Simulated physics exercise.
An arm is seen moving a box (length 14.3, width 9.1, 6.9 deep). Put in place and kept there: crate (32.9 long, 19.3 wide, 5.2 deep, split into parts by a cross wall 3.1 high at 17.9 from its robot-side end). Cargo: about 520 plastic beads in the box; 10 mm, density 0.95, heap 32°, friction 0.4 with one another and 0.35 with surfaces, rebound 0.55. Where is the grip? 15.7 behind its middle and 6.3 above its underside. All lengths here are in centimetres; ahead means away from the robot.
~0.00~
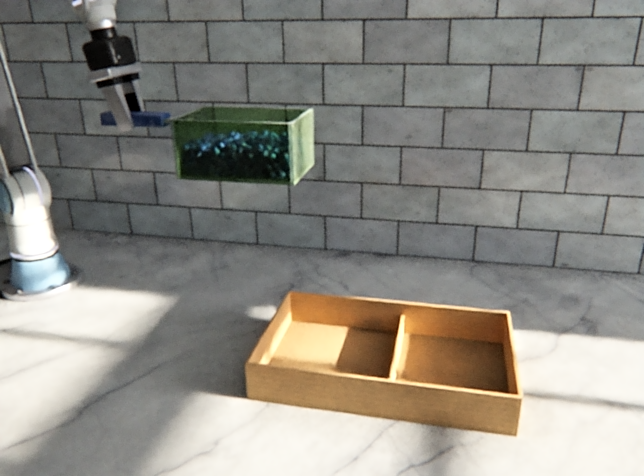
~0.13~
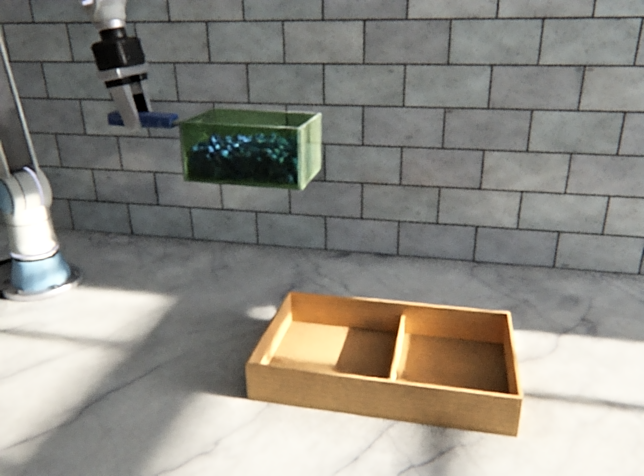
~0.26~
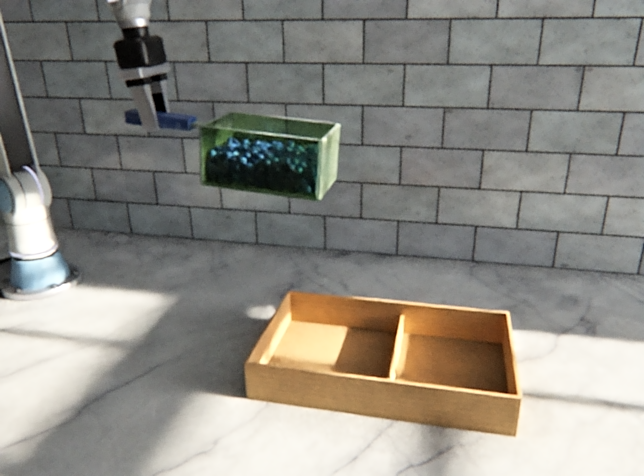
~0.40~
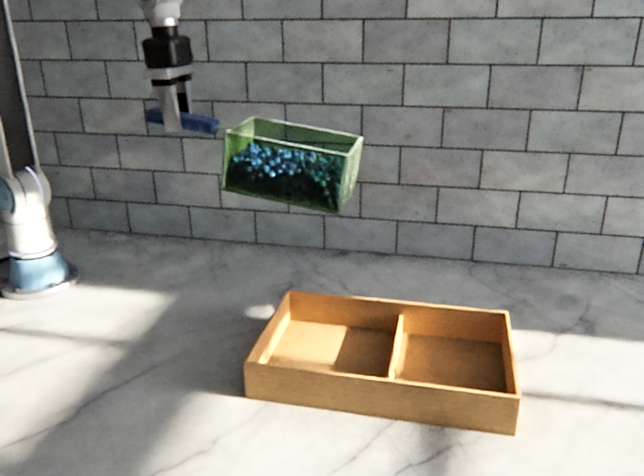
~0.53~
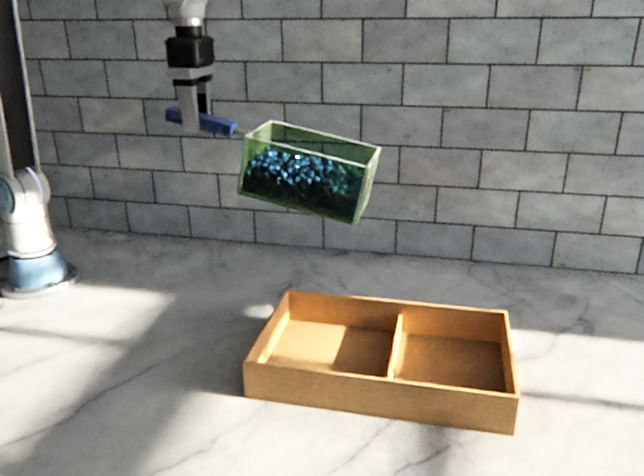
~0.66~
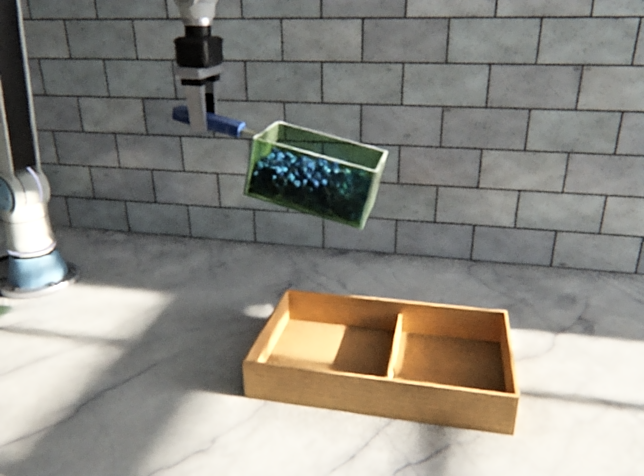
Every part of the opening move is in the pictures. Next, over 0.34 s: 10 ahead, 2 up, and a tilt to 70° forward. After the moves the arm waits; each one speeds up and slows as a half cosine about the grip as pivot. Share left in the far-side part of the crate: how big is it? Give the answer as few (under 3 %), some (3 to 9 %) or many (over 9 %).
Some, 3 to 9 %.
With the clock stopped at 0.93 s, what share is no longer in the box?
Roughly 0 percent.
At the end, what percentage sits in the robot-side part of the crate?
The share comes to around 15 per cent.
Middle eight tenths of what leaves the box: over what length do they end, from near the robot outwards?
26 cm.
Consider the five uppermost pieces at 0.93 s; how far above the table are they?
26 cm or thereabouts.
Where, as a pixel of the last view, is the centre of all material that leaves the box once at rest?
I'd put it at roughly (377, 363).
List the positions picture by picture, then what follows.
The first picture shows the box floor at (248, 168), level; upper third of the load around (250, 144), from x 185 to 305, top at y 135; 524 in the box.
The second picture shows the box floor at (255, 171), tilted 1° forward; upper third of the load around (256, 147), from x 190 to 310, top at y 135.
The third picture shows the box floor at (271, 179), tilted 4° forward; upper third of the load around (262, 154), from x 210 to 330, top at y 140.
The fourth picture shows the box floor at (291, 187), tilted 9° forward; upper third of the load around (277, 162), from x 230 to 350, top at y 145.
The fifth picture shows the box floor at (306, 194), tilted 12° forward; upper third of the load around (289, 168), from x 250 to 365, top at y 150.
The sixth picture shows the box floor at (312, 196), tilted 13° forward; upper third of the load around (294, 170), from x 255 to 370, top at y 150; 524 in the box.
After 0.80 s, tilted 33° forward, highest piece 28 above the table; 524 in the box.
After 0.93 s, tilted 65° forward, highest piece 26 above the table; 524 in the box.
After 1.20 s, tilted 70° forward, highest piece 25 above the table; 490 in the box, 9 in the robot-side part, 5 in the far-side part, 20 in flight or on a rim.
After 2.25 s, tilted 70° forward, highest piece 25 above the table; 417 in the box, 81 in the robot-side part, 26 in the far-side part.
In the end, 417 in the box, 81 in the robot-side part, 26 in the far-side part. That is 5 % in the far-side part of the crate.
